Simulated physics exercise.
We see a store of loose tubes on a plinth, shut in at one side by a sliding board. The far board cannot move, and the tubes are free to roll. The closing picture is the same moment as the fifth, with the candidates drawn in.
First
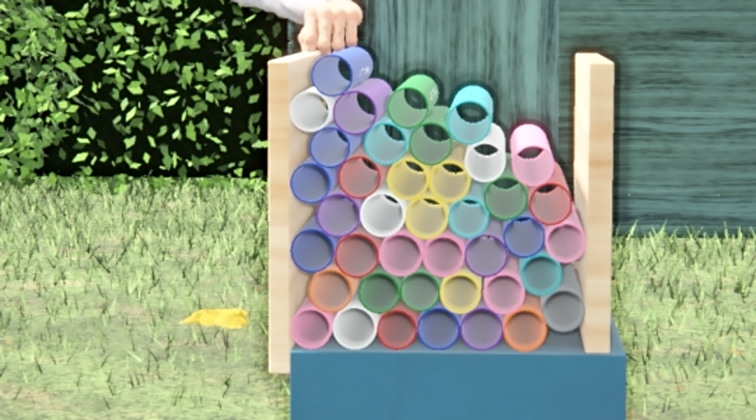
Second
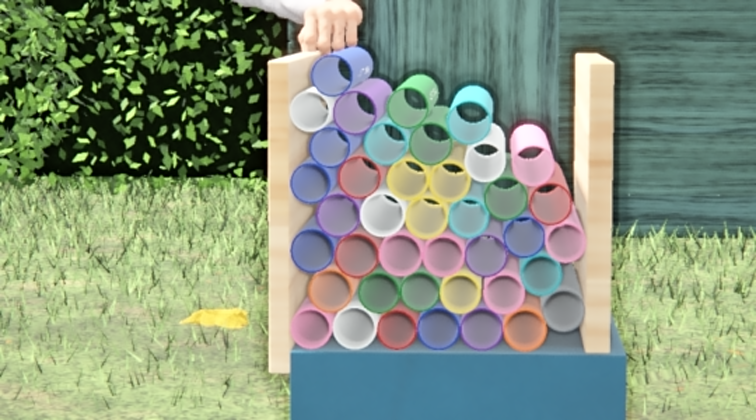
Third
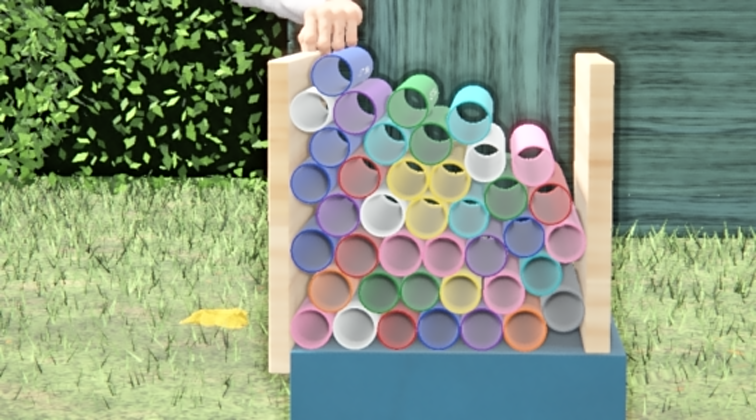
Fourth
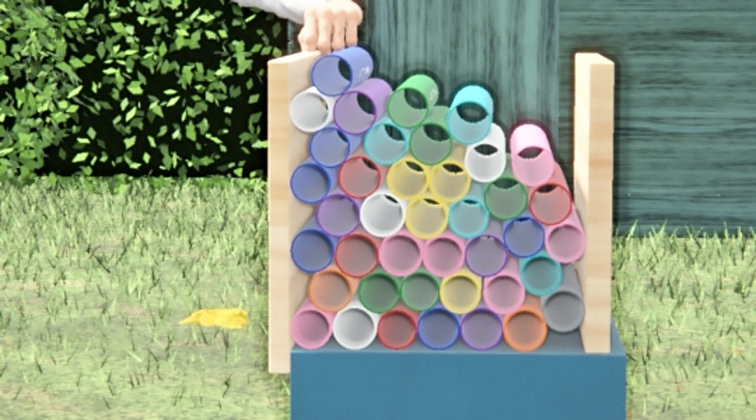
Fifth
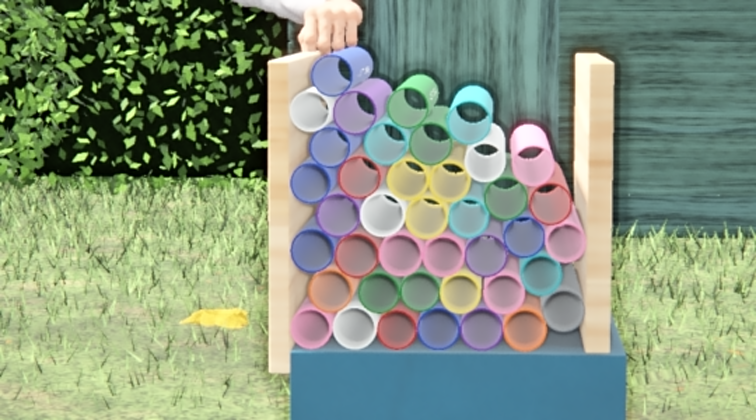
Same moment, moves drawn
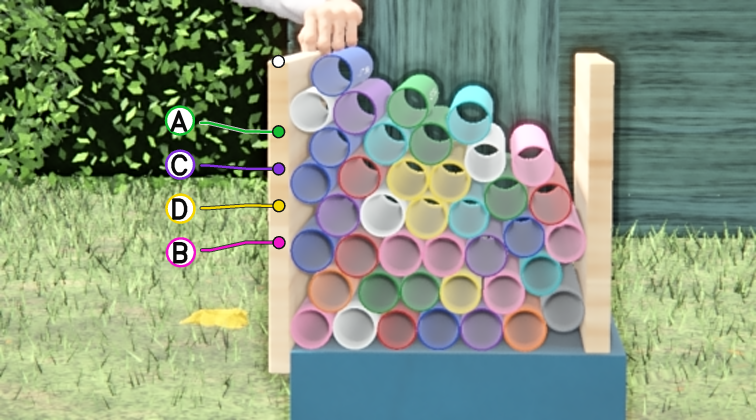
On a lawn by a hedge, colourful tubes sit stacked between upright boards, a hand resting at the top left, nothing moving.
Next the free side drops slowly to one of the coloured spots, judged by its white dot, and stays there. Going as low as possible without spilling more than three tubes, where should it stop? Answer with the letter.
It can be let down to D.
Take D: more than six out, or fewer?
Fewer than six.
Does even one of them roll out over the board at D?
Yes.
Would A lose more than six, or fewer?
Fewer than six.
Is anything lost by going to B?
At B: Yes.
On the marked copy, A at (279, 132); B at (279, 242); C at (279, 169); D at (279, 206); the white dot at (278, 62).
Taking D. A third of the way, top of the board (289, 128).
Two thirds of the way, top of the board (290, 202).
When it is over, top of the board (290, 205), two out over the board.
As for the rest, A none out over the board; B more than three out over the board; C two out over the board.
